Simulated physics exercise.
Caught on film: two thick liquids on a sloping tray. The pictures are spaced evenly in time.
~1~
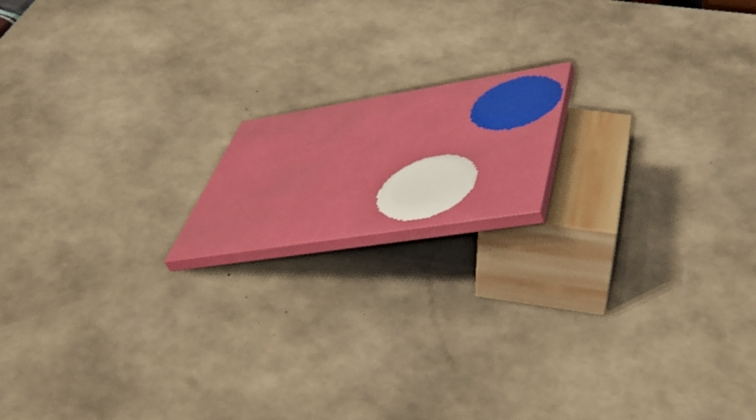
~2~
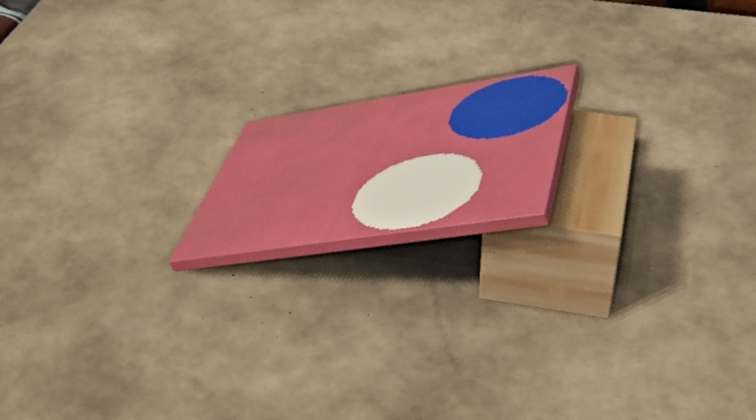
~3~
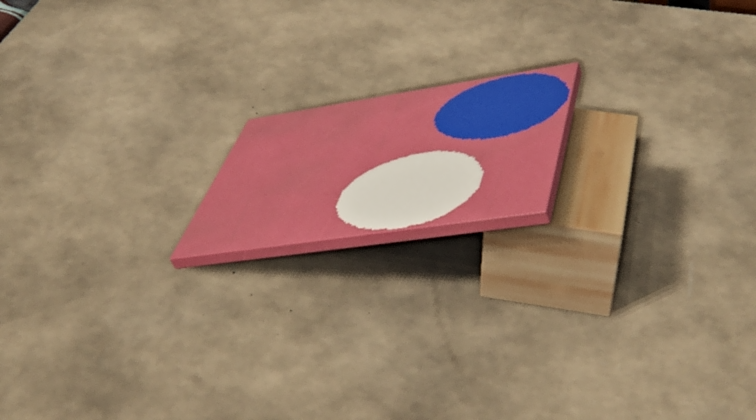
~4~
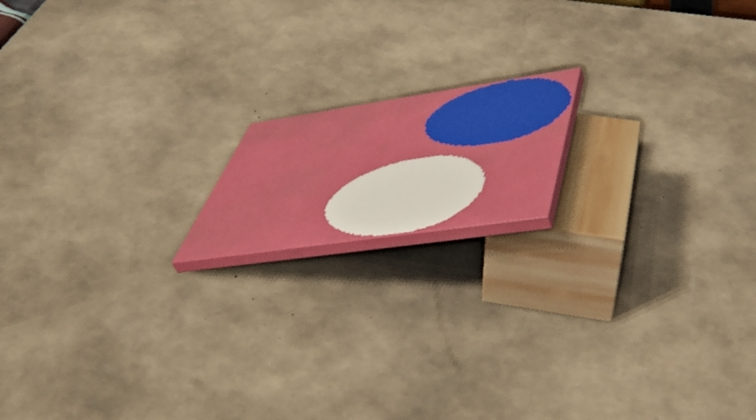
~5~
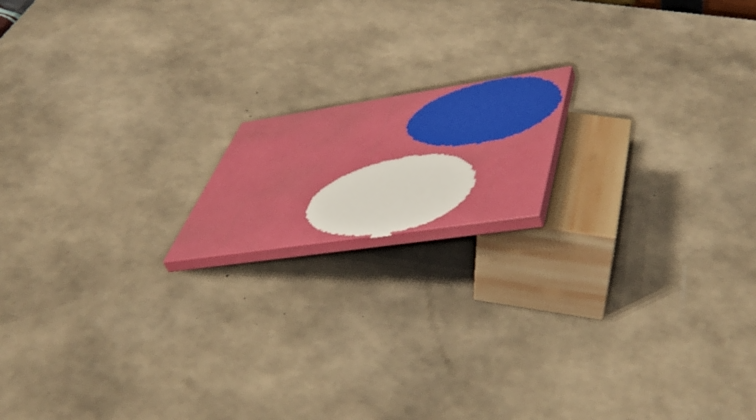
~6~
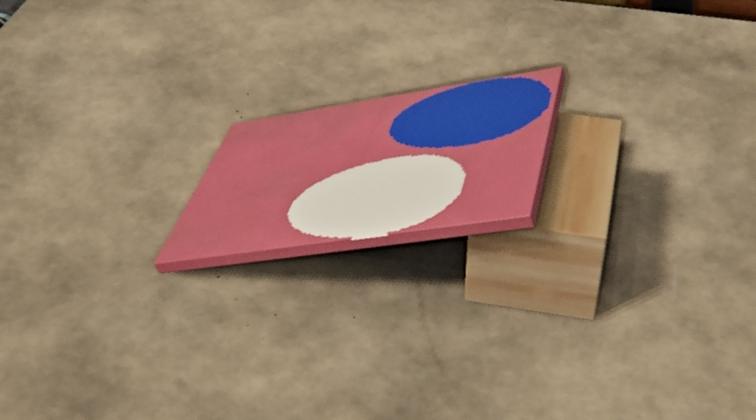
A pink sloping tray rests on a wooden block as white and blue patches spread slowly leftward.
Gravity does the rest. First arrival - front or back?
Front.
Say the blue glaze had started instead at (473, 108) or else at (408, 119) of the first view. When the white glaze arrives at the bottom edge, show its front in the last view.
Its tip would sit near (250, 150) in the first try and at (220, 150) in the second.
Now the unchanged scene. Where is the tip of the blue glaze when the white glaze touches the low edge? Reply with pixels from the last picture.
Its tip should be around (292, 140) in the last picture.
Shortly, the white glaze is three quarters of the way down; the blue glaze is half way down.
Then, the white glaze is close to the edge; the blue glaze is three quarters of the way down.
At the finish, the white glaze is at the low edge; the blue glaze is three quarters of the way down.
